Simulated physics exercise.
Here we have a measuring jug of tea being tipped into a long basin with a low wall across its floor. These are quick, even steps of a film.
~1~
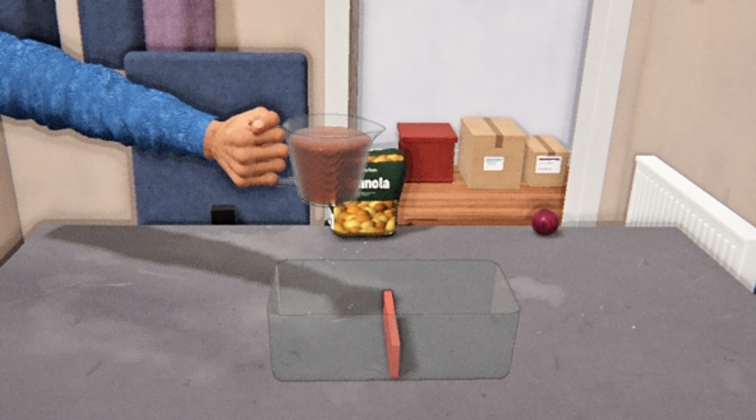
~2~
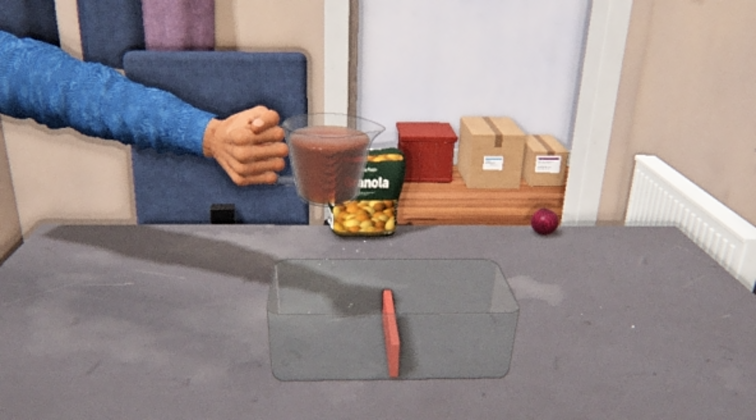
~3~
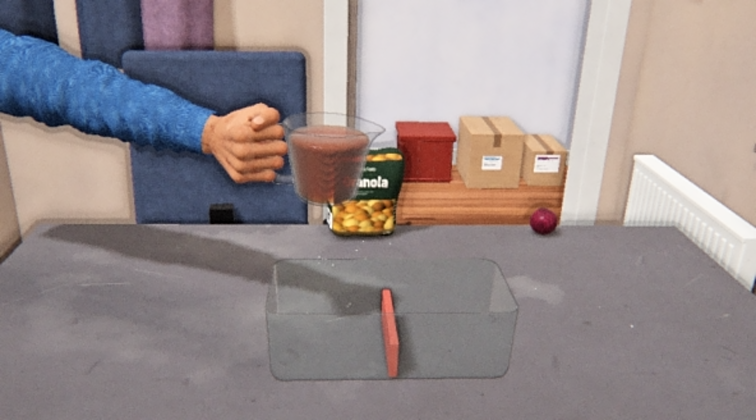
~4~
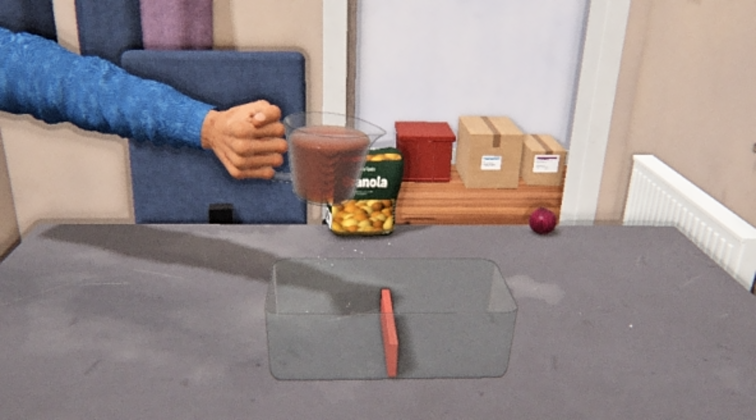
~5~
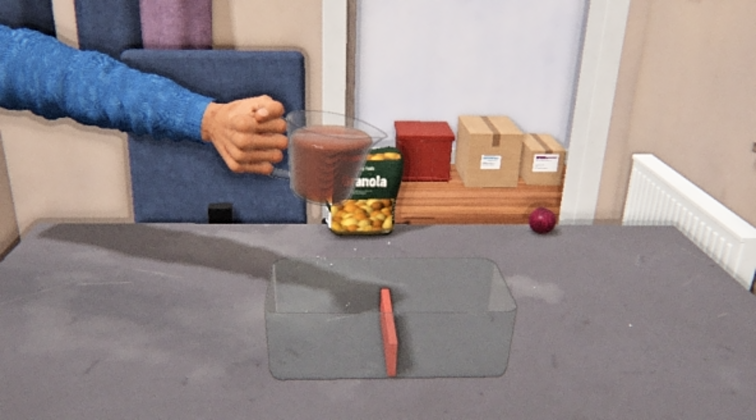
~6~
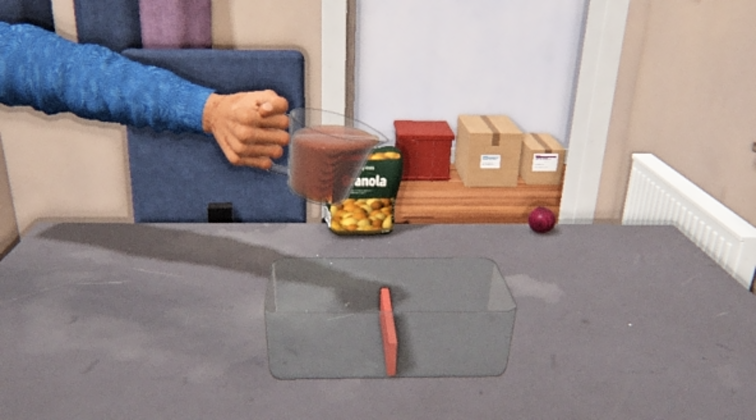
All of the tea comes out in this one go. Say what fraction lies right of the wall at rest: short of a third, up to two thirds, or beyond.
The share right of the wall is over two thirds.
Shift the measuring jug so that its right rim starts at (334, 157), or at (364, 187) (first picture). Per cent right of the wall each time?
The first gives 10 %, the second 45 %.
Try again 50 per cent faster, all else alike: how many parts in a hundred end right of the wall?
It comes to 80 per cent or so.
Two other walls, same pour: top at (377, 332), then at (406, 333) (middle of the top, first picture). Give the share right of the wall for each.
The first gives 85 %, the second 75 %.
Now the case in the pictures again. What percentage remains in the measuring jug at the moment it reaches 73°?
Close to 60 per cent.
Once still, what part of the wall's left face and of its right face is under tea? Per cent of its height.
Left: 0 %. Right: 40 %.
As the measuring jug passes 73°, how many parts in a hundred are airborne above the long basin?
It comes to 30 per cent or so.
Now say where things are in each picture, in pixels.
It leans 0°; its right rim is at (386, 127); the tea meets the walls at (289, 135) and (371, 136); the long basin's rim runs from (272, 287) to (509, 286); the wall's top is at (392, 317), in the first picture.
It leans 1°; its right rim is at (386, 127); the tea meets the walls at (288, 134) and (371, 136), in the second picture.
It leans 2°; its right rim is at (386, 129); the tea meets the walls at (289, 134) and (371, 136), in the third picture.
It leans 5°; its right rim is at (387, 131); the tea meets the walls at (289, 134) and (372, 136), in the fourth picture.
It leans 9°; its right rim is at (388, 135); the tea meets the walls at (290, 133) and (374, 137), in the fifth picture.
It leans 14°; its right rim is at (389, 139); the tea meets the walls at (292, 135) and (380, 137), in the sixth picture.
A moment on, the measuring jug is tipped part way and 58 per cent is still to pour, 0 is left of the wall and 14 right of it.
Next, the measuring jug is tipped right over and 4 per cent is still to pour, 2 is left of the wall and 83 right of it.
Then the measuring jug is tipped right over and 0 per cent is still to pour, 10 is left of the wall and 87 right of it.
Later the measuring jug is tipped right over and 0 per cent is still to pour, 10 is left of the wall and 87 right of it.
At rest 10 per cent lies left of the wall, 88 right of it and 2 outside.
